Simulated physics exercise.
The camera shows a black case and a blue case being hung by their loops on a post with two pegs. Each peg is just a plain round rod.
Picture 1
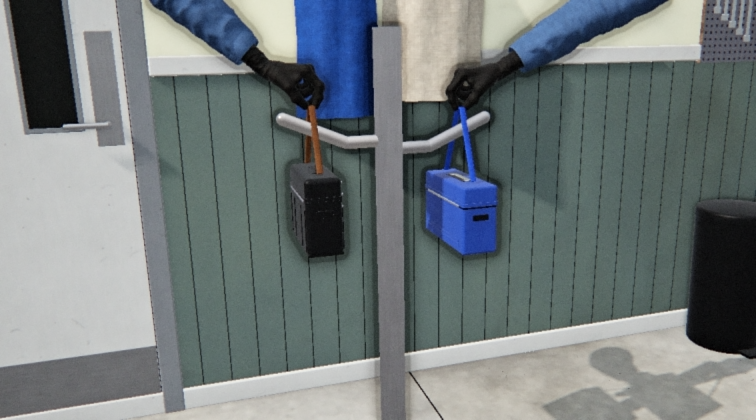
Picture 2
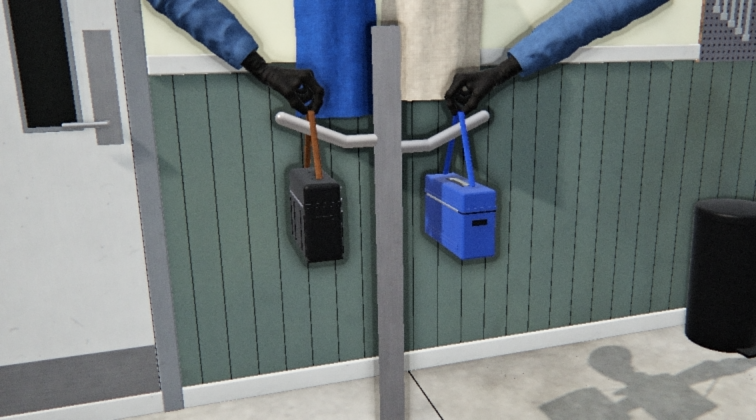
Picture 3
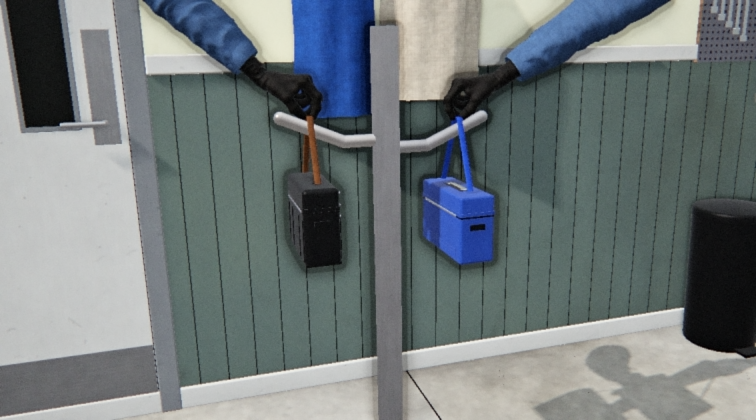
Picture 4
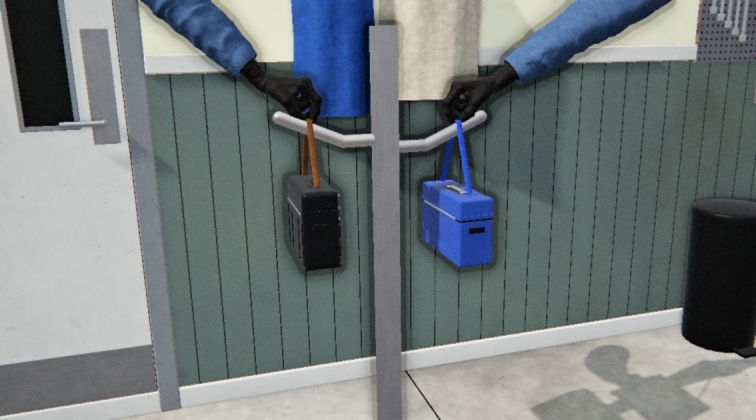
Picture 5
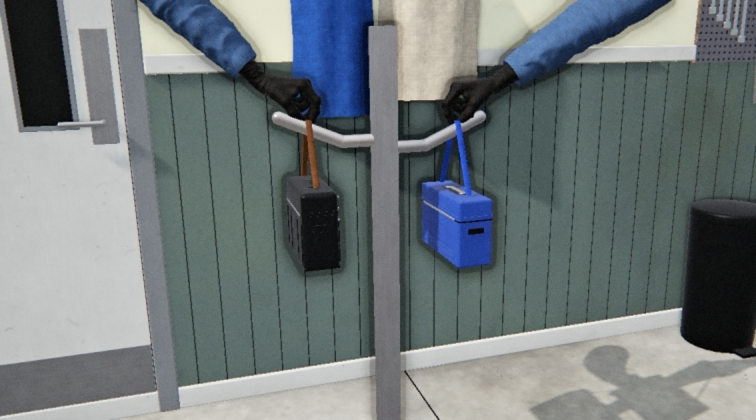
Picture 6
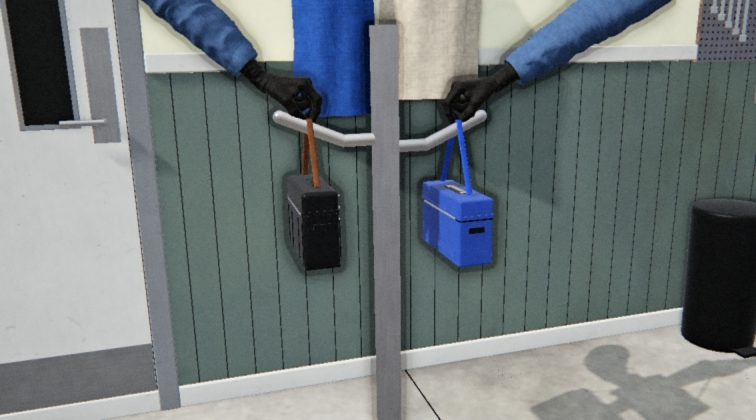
Two gloved hands lowered a black case and a blue case slightly by their loops, bringing the loops down at the upturned ends of a post's two pegs, then stayed there, almost still.
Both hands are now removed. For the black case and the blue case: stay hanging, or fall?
The black case stays hanging; the blue case stays hanging.
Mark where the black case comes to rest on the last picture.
It ends up roughly at (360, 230).
Then, 0.28 s after the last picture, black case hanging near (320, 227); blue case hanging near (453, 224).
Then, 0.64 s after the last picture, black case hanging near (358, 230); blue case hanging near (441, 229).
Then, 1.22 s after the last picture, black case hanging near (333, 231); blue case hanging near (438, 231).
At rest, black case hanging near (360, 230); blue case hanging near (434, 233). The black case remains on its peg and the blue case stays hanging.
